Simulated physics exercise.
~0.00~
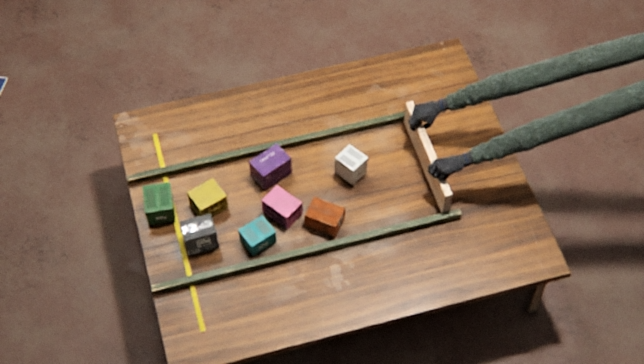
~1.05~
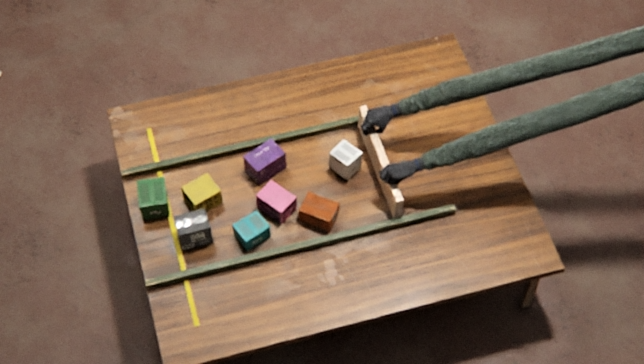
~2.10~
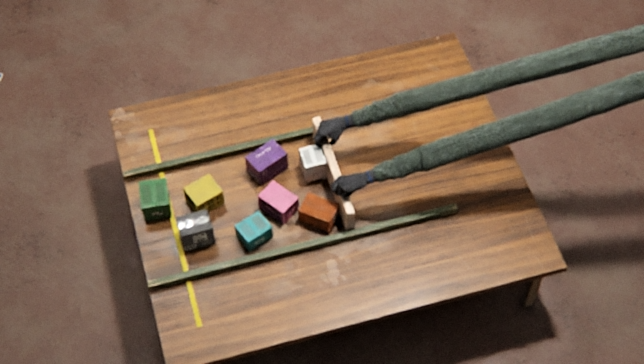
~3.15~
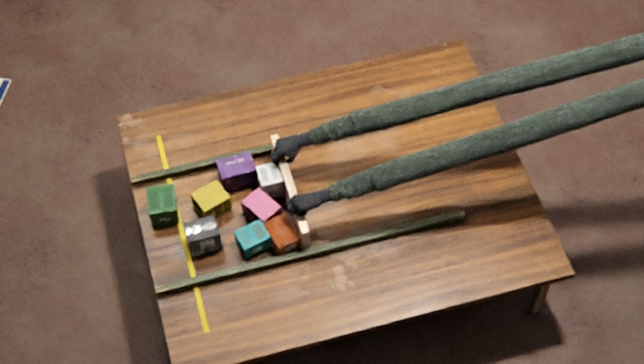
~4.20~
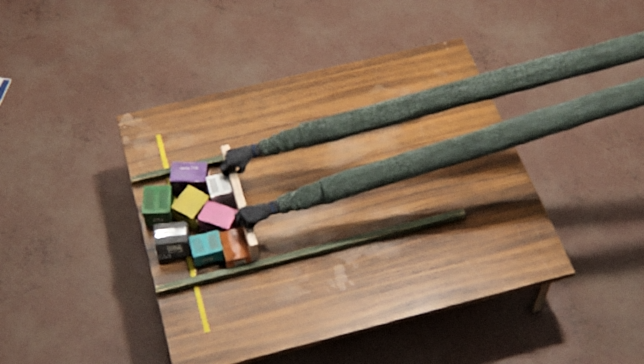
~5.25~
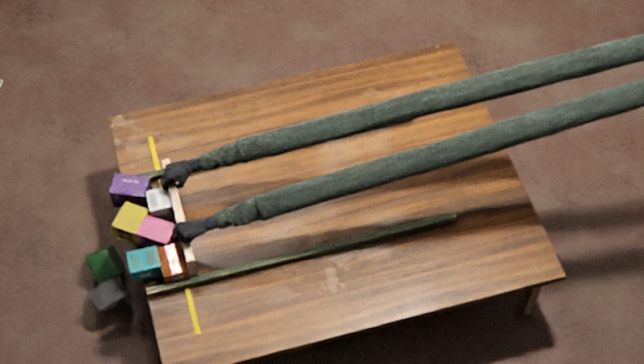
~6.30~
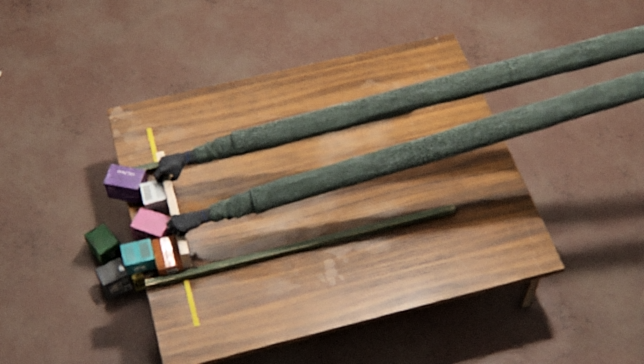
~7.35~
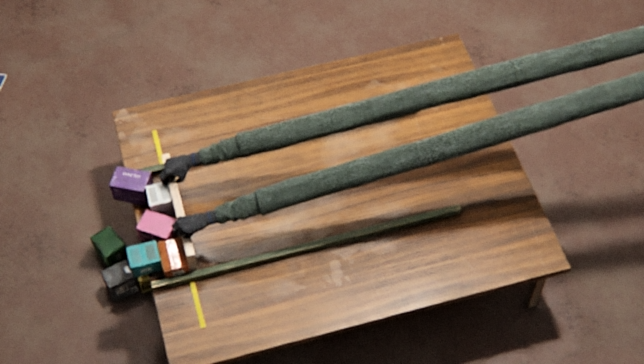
The video shows two gloved hands sliding a plank leftward along a wooden table, gathering scattered coloured boxes and pushing them toward the left edge. The plank stops near the yellow tape as the yellow, grey and green boxes drop off, while purple, pink and others remain at the rim.
